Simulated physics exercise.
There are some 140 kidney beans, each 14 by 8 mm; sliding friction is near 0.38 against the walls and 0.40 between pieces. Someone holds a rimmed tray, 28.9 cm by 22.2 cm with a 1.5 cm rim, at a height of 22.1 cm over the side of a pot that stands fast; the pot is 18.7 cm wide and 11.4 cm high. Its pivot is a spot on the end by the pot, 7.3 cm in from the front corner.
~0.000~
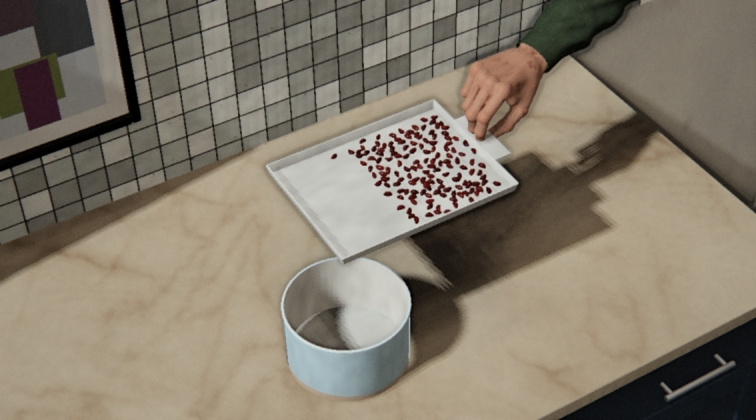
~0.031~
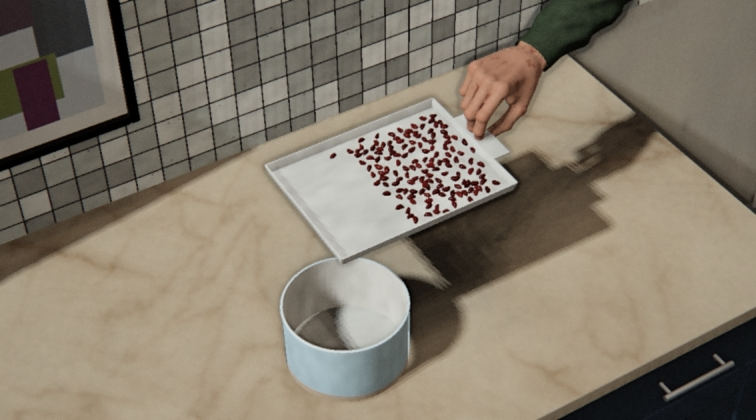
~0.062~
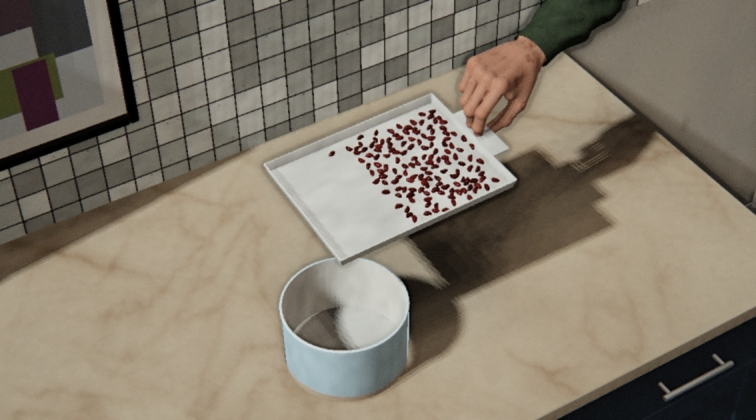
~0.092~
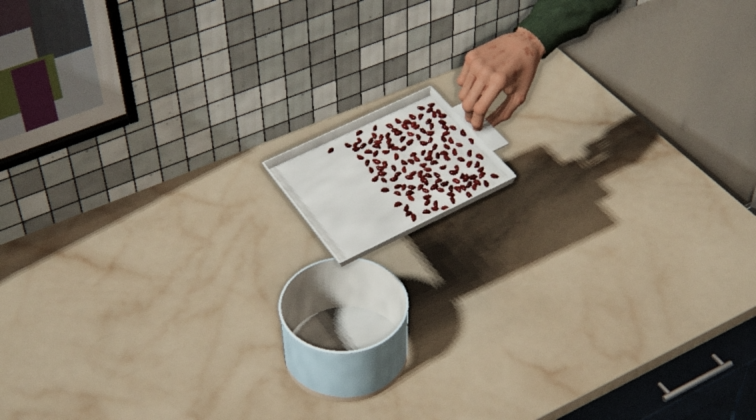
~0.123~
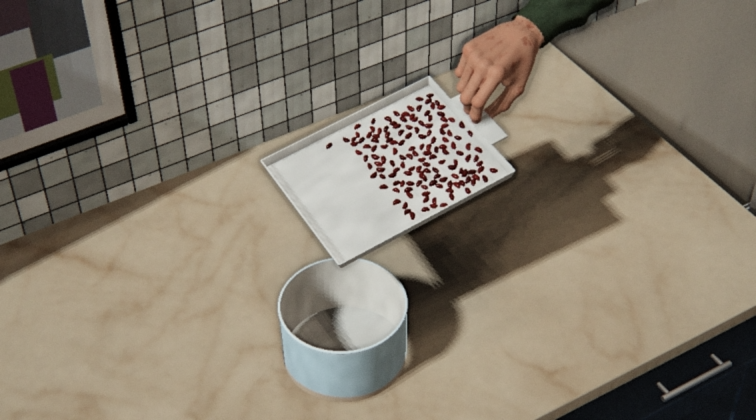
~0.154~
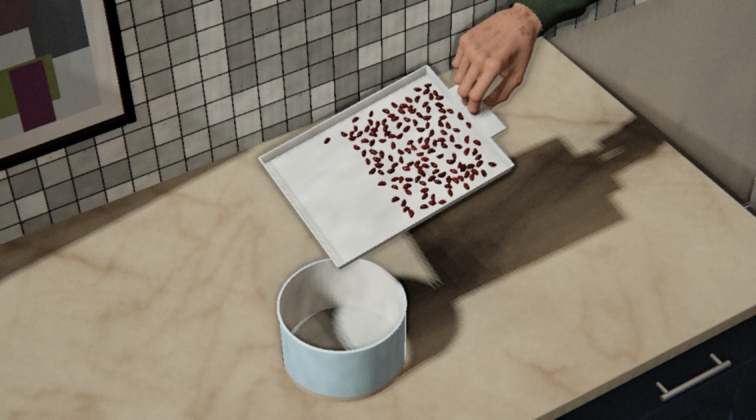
In the video, a hand at the right holds a white rimmed tray scattered with dark red beans above a light blue pot on a marble-patterned counter, then gradually raises the handle side, slanting the tray toward the pot.
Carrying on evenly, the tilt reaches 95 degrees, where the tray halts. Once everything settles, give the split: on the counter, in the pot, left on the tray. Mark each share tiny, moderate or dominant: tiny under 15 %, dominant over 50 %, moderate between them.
Counter: Tiny, pot: Dominant, tray: Tiny.
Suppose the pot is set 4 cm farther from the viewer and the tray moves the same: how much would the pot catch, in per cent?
Then about 55 per cent.
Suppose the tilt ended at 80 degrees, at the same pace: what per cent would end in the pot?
Around 90 in a hundred.
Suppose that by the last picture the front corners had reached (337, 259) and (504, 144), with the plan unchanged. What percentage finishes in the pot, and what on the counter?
Pot 15; counter 85.
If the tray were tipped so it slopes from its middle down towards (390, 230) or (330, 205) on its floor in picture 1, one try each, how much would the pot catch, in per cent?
Near 75 and 10 per cent, in that order.
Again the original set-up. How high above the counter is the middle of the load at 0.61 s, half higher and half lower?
Roughly 20 cm above the counter.
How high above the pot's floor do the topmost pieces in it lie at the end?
My guess is around 2.0 centimetres.
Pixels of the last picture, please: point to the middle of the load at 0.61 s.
Estimated load position: Around (347, 274).
Then, at 0.43 s, tilt 55 degrees; the tray holds 100 %, the pot 0 %.
Then, at 0.61 s, tilt 81 degrees; the tray holds 65 %, the pot 0 %.
Then, at 0.91 s, tilt 95 degrees; the tray holds 0 %, the pot 95 %.
At rest (1.6 s), counter 5 %, pot 95 %, tray 0 %.
